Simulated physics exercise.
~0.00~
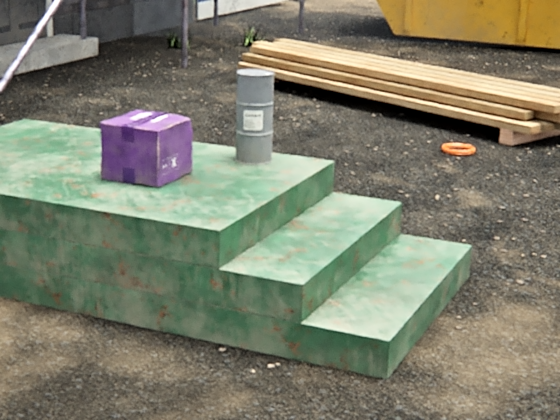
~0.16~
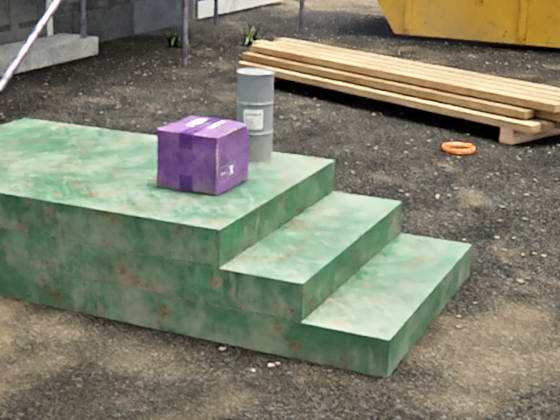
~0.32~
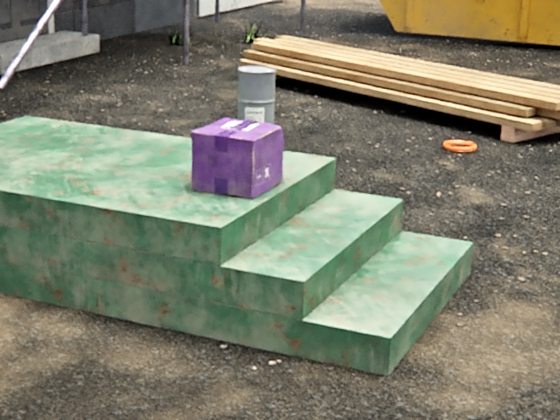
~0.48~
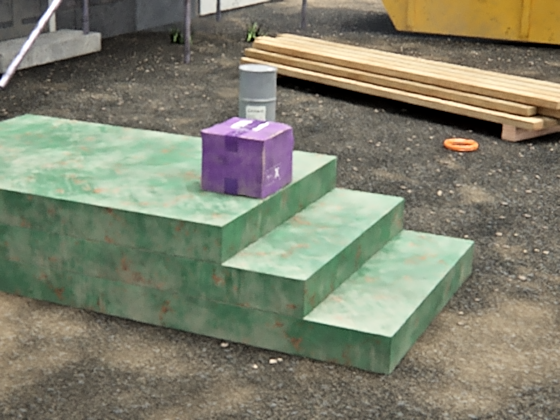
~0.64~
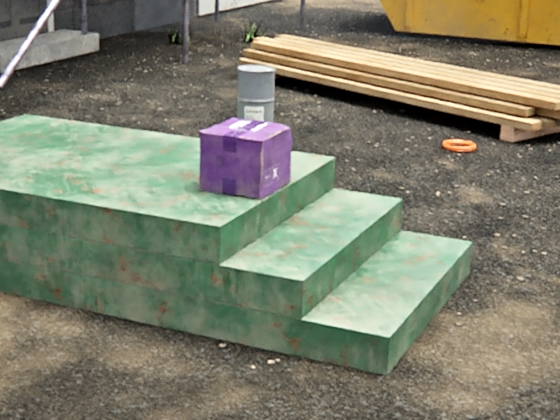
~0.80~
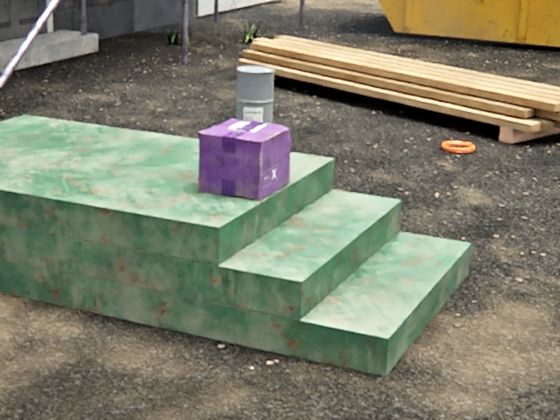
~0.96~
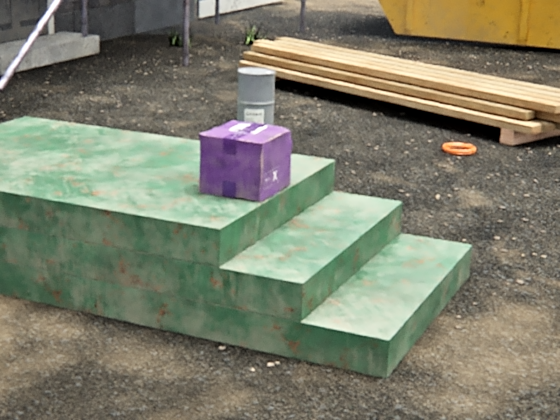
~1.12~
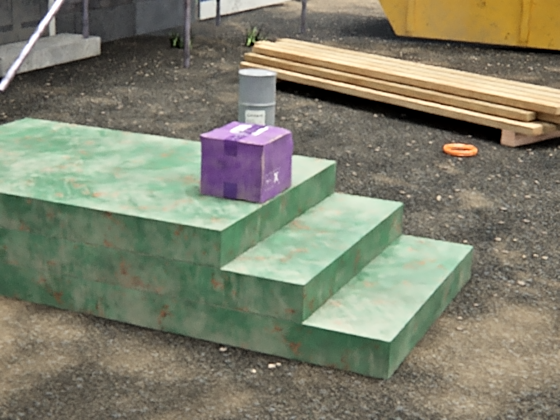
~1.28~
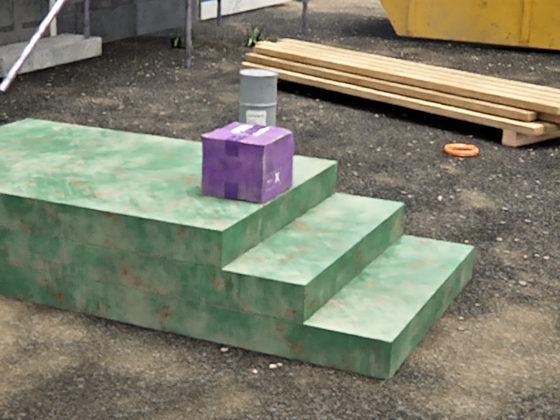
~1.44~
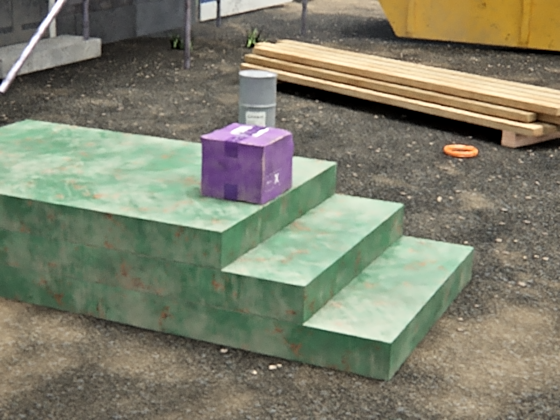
At the start, a purple parcel sits on the top landing of a green block of steps in a gravel yard, with a grey canister standing behind it to the right. The parcel slides right along the landing, passing in front of the canister and partly hiding it. It slows as it nears the edge above the first step down, then stops just short of it. The canister stays upright in its place throughout, and nothing else in the yard moves. At the end, the parcel rests on the landing, with the steps below still empty.
